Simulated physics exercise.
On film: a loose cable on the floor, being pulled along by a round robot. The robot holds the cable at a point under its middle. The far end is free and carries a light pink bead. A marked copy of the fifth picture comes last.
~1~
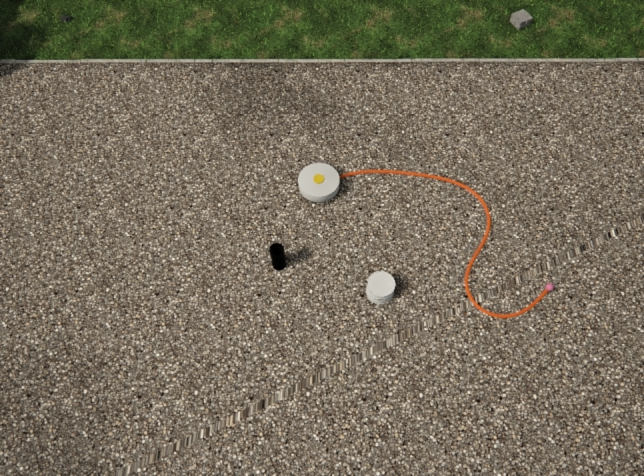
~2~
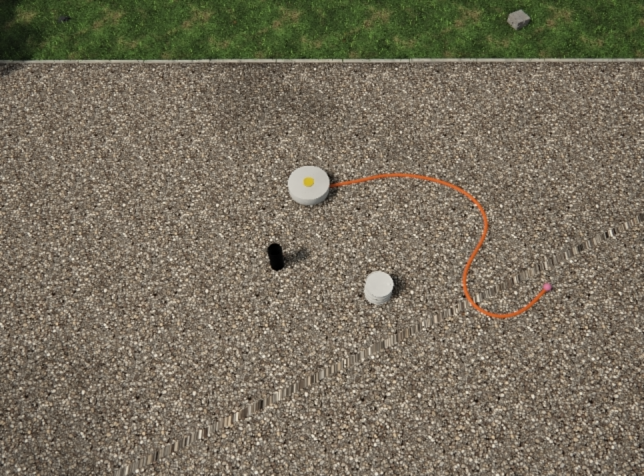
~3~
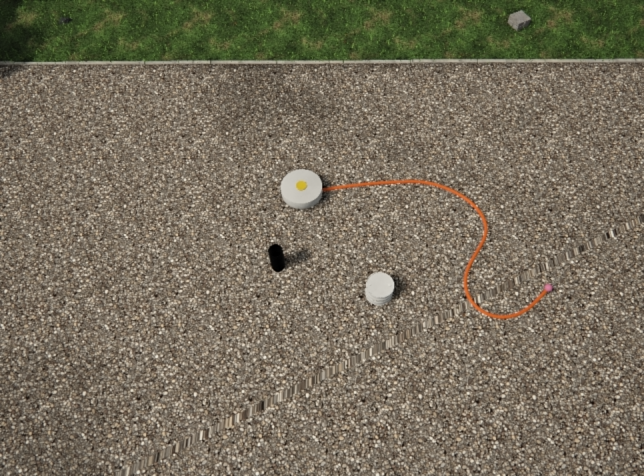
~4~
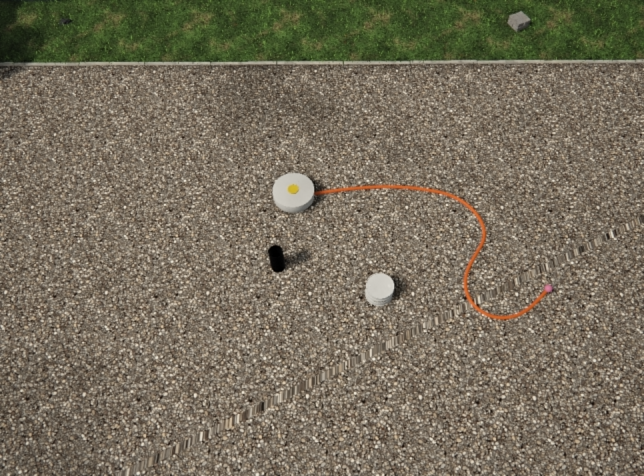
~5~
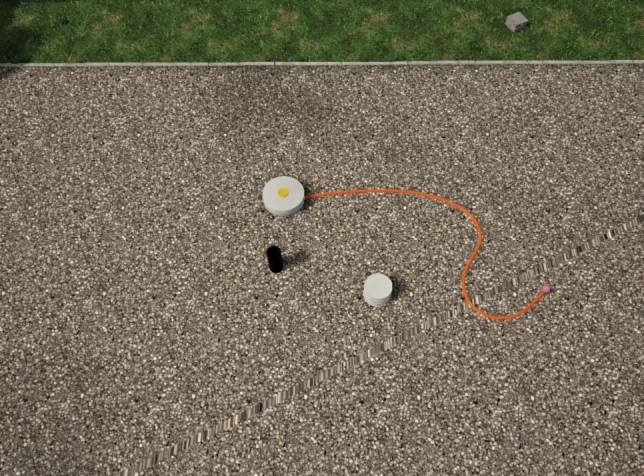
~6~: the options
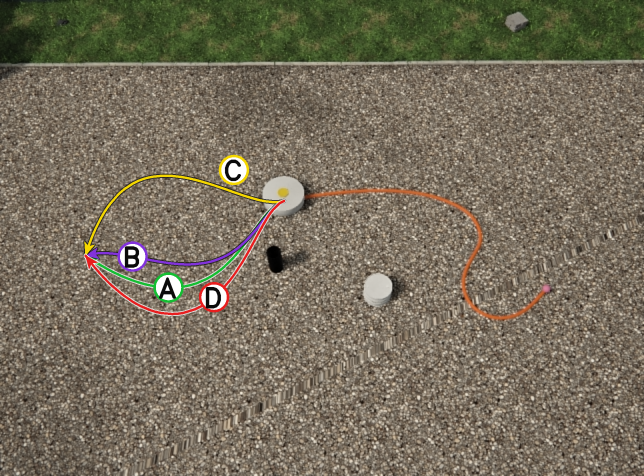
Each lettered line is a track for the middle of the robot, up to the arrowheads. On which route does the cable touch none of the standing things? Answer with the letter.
It should follow C.
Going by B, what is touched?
It is the black post.
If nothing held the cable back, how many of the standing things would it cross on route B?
One.
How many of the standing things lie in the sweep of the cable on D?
In all, two.
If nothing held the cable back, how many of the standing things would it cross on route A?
It sweeps two.
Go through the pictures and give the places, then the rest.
In the first picture, robot (319, 183); free end (550, 287); black post (278, 257).
In the second picture, robot (309, 186); white tub (378, 288).
In the third picture, robot (302, 190); black post (277, 258).
In the fourth picture, robot (294, 193); free end (549, 288).
In the fifth picture, robot (284, 197); white tub (378, 290); free end (546, 289); black post (275, 260).
On the marked copy, A from (284, 201) via (196, 283) to (85, 255); B from (284, 201) via (195, 264) to (85, 255); C from (284, 201) via (167, 176) to (85, 255); D from (284, 201) via (200, 307) to (85, 255).
Following C. Soon after the start, robot (197, 176), middle of the cable (379, 231), free end (546, 289).
Later, robot (111, 195), middle of the cable (300, 220), free end (486, 282).
In the end, robot (83, 252), middle of the cable (281, 223), free end (468, 275); nothing has been touched.
As for the rest, A meets the black post and white tub; B meets the black post; D meets the black post and white tub.
